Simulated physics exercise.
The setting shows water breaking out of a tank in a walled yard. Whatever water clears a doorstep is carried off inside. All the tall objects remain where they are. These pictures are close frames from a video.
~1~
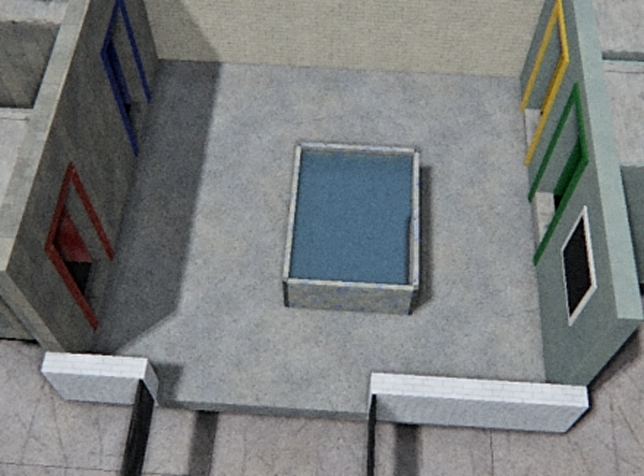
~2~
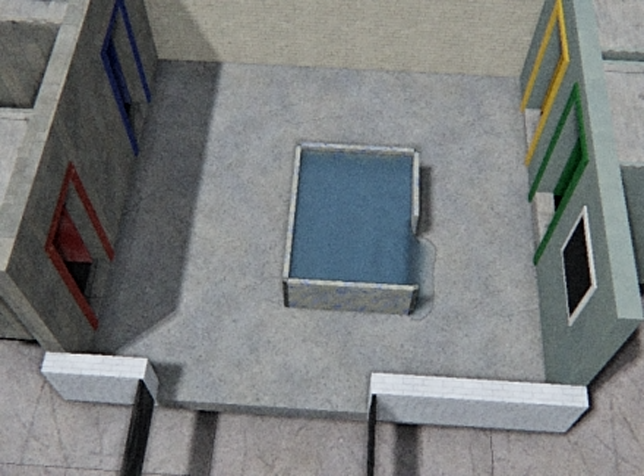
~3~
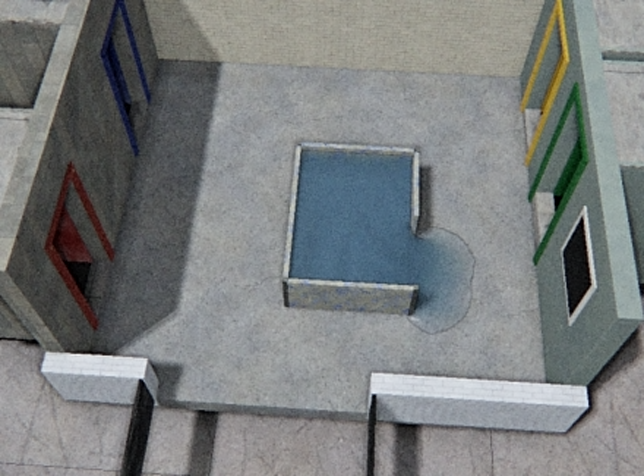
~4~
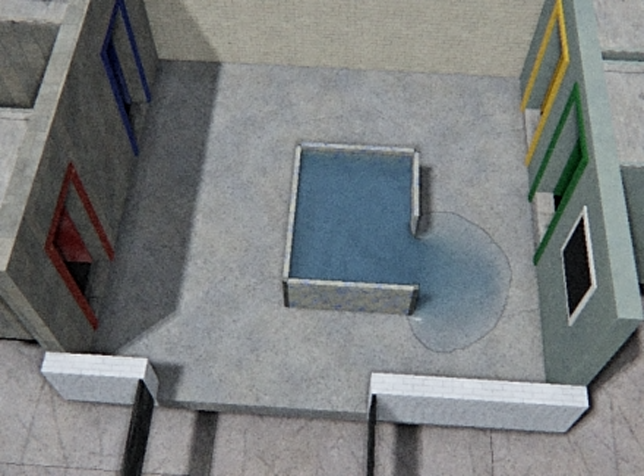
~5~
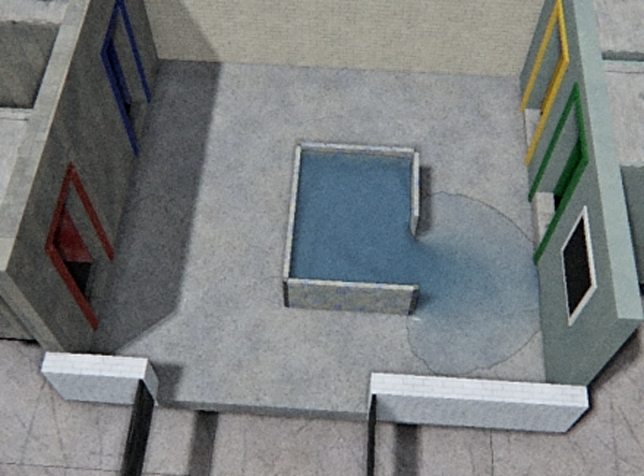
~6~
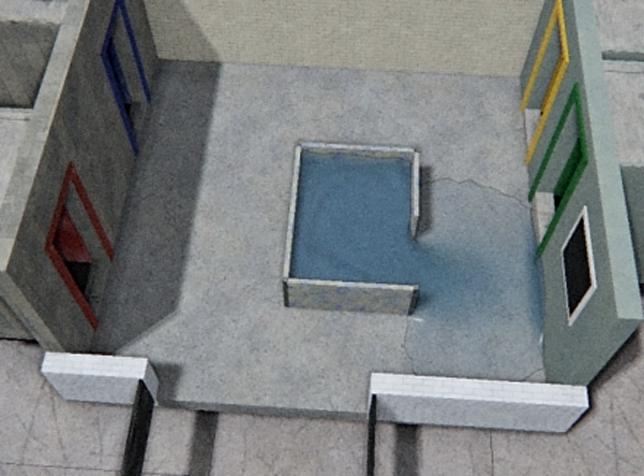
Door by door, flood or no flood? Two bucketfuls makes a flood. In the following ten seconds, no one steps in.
Green door: No more than two buckets; yellow door: No more than two buckets; blue door: More than two buckets; red door: More than two buckets.
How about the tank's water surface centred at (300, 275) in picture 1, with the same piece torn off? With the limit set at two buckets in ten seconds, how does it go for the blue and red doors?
Result: The blue door tops the limit and the red door misses it.
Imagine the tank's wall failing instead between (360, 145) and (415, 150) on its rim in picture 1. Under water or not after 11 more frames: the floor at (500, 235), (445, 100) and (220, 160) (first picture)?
Taken in turn they're unwetted, swamped and unwetted.
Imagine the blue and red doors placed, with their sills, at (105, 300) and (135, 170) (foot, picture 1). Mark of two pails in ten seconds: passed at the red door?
Well, the way I see it, the red door crosses the threshold.
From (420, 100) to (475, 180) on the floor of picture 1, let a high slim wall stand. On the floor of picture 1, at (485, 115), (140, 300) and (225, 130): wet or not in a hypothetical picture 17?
In order: Soaked, untouched, untouched.
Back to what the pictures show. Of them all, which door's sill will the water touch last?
That would be the blue door.
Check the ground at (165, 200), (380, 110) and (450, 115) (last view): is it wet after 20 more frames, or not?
As listed, the points end up high and dry, soaked and soaked.
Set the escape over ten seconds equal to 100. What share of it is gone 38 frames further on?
My guess would be around 35 percent.
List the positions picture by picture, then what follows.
The open tank at (354, 215) is whole and still, in the first frame.
Water pours out at (410, 269) and has run to (423, 242), in the second frame.
The front is at (467, 256), out from the gap at (410, 270), in the third frame.
Water pours out at (409, 270) and has run to (503, 265), in the fourth frame.
The front is at (532, 248), out from the gap at (410, 270), in the fifth frame.
The front is at (529, 215), out from the gap at (410, 270), in the sixth frame.
A moment on, water covers 15 % of the floor; the green door wet at the sill, nothing in, the yellow door wet at the sill, nothing in, the blue door not reached, the red door not reached.
Next, water covers 25 % of the floor; the green door wet at the sill, nothing in, the yellow door wet at the sill, nothing in, the blue door not reached, the red door not reached.
Then, water covers 55 % of the floor; the green door wet at the sill, nothing in, the yellow door wet at the sill, nothing in, the blue door not reached, the red door not reached.
Later, water covers 85 % of the floor; the green door wet at the sill, nothing in, the yellow door wet at the sill, nothing in, the blue door wet at the sill, nothing in, the red door over two buckets in.
In the end, water covers 95 % of the floor; the green door wet at the sill, nothing in, the yellow door wet at the sill, nothing in, the blue door over two buckets in, the red door far over two buckets in.
